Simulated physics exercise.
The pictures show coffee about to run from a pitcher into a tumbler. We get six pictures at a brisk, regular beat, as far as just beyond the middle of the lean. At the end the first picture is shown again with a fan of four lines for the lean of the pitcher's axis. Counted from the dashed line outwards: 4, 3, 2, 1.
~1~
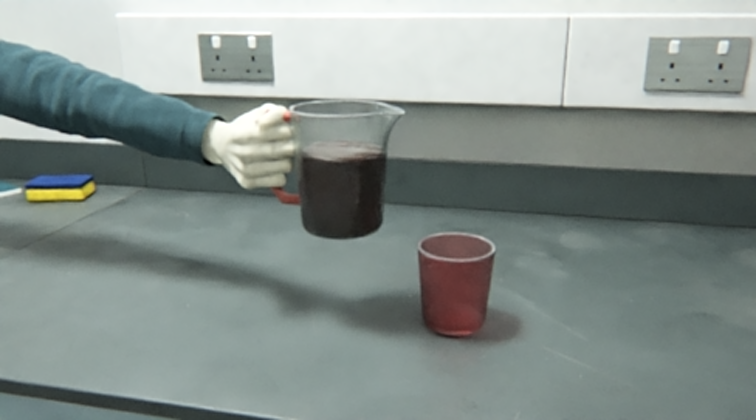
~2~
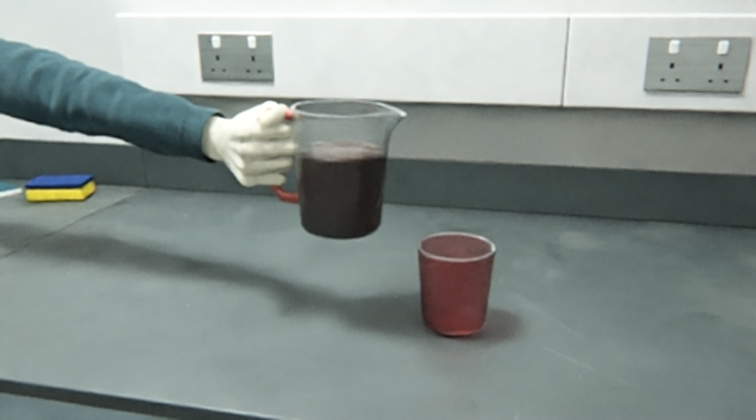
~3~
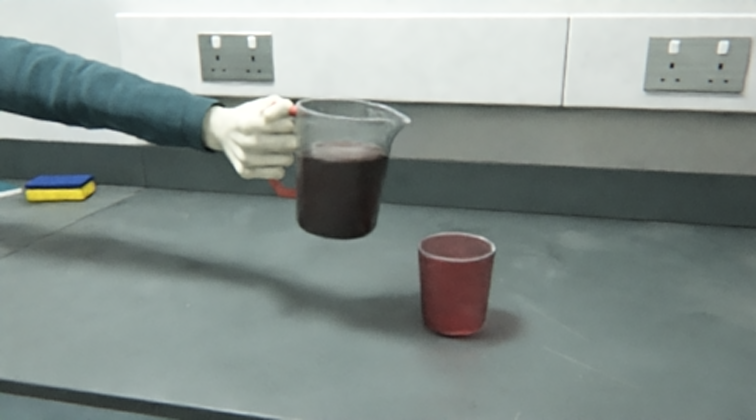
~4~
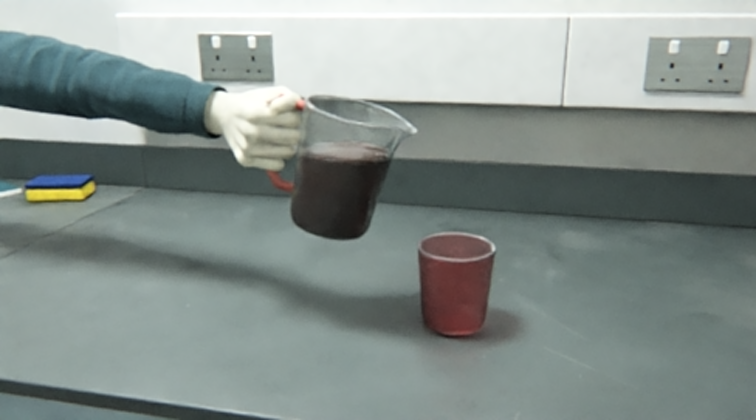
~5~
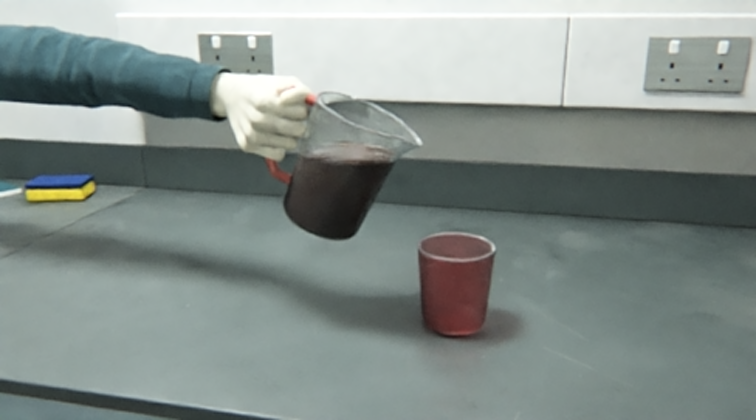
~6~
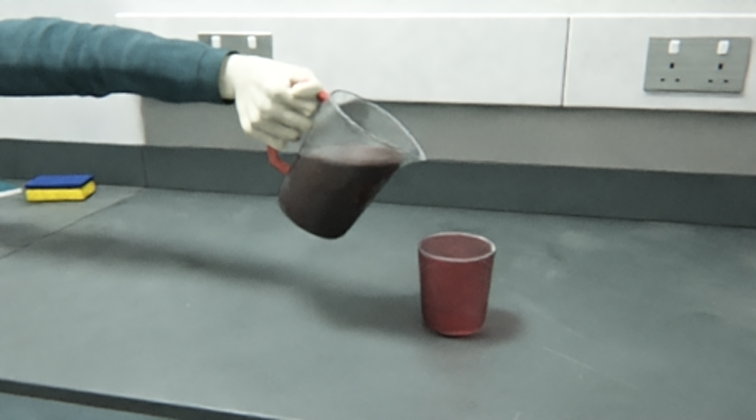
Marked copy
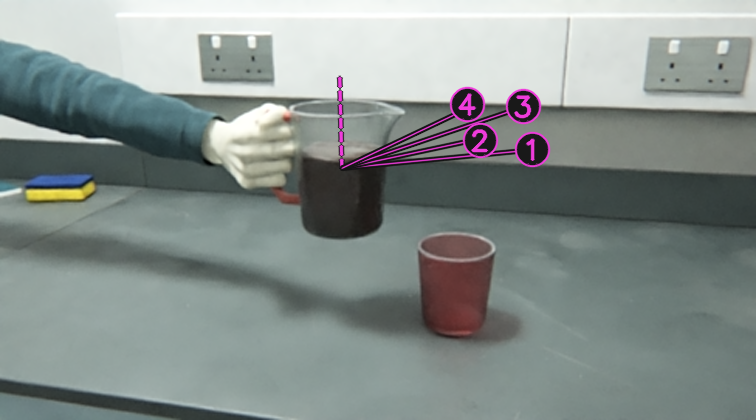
The clip shows a gloved hand holding a clear pitcher of dark liquid above and to the left of a red tumbler on a grey counter, first nearly upright, then steadily tilting it to the right.
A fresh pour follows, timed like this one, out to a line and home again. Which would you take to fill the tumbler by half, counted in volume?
4.
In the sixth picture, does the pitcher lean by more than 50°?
No, it does not.
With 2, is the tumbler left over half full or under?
Over.
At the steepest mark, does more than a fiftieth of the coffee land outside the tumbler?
Yes.
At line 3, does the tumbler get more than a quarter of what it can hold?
Yes.
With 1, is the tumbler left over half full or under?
Over half.
On the marked copy, 1 at (515, 151); 2 at (463, 142); 3 at (507, 112); 4 at (453, 115).
Choosing 1, the tumbler ends with about 89 % of what it can hold; 17 % of the coffee is spilt.
Choosing 2, the tumbler ends with about 84 % of what it can hold; 7 % of the coffee is spilt.
Choosing 3, the tumbler ends with about 72 % of what it can hold.
Choosing 4, the tumbler ends with about 51 % of what it can hold.
